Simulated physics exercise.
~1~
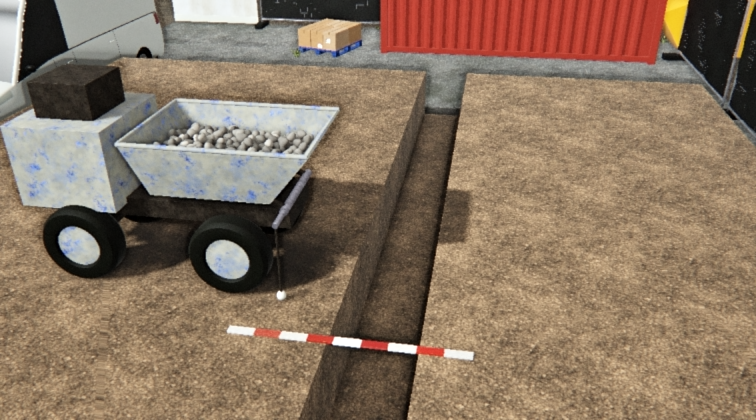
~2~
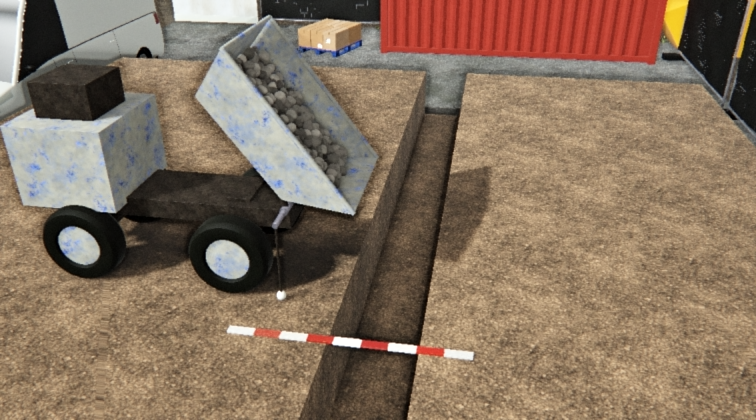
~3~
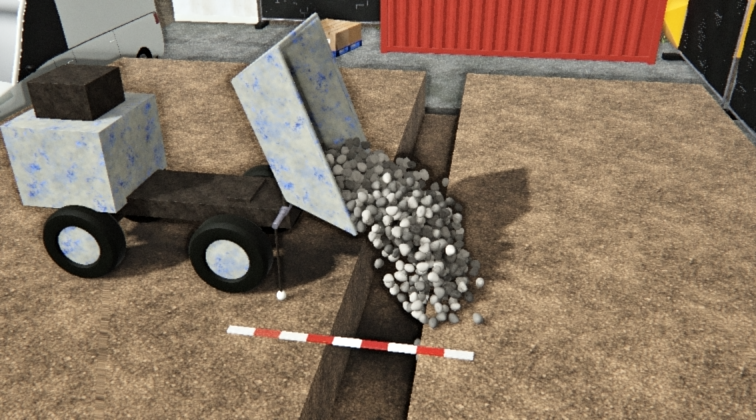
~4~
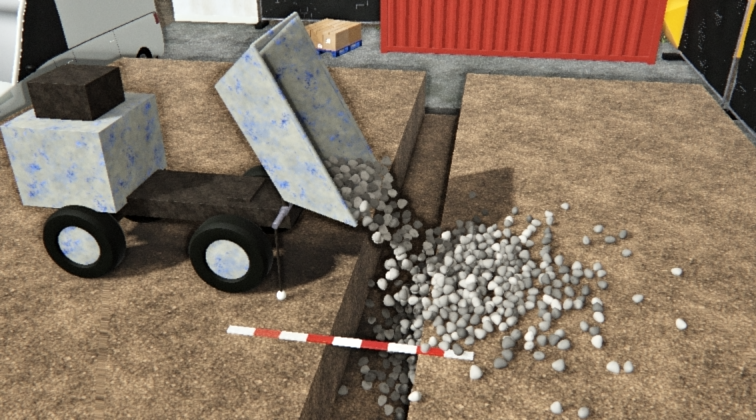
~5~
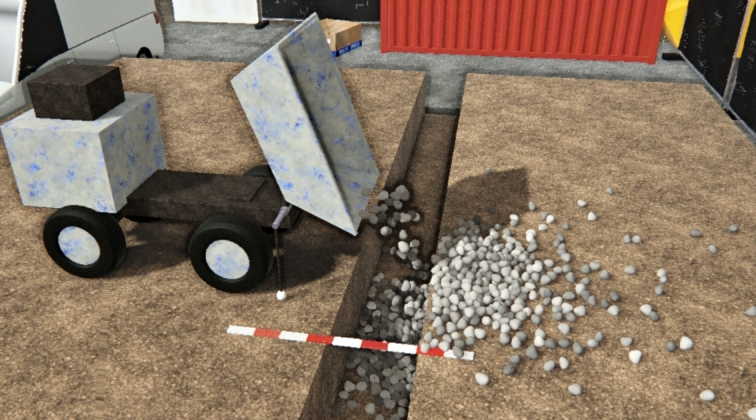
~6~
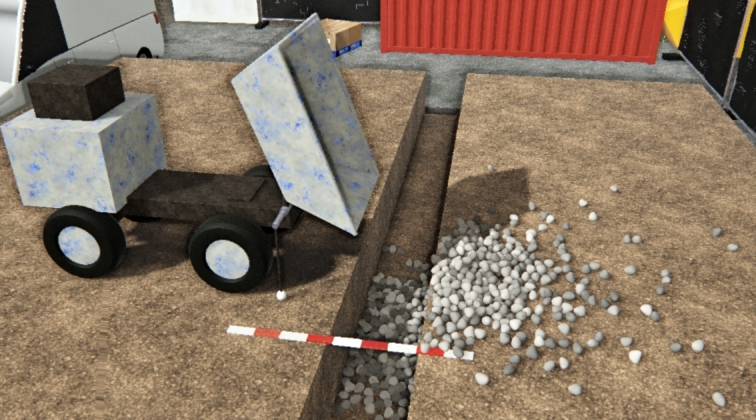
A small dumper's speckled skip tipped up steeply and poured smooth grey stones towards a narrow trench, then jerked back and forward until it was empty, leaving roughly half the stones in the trench and the rest scattered on the ground beyond.
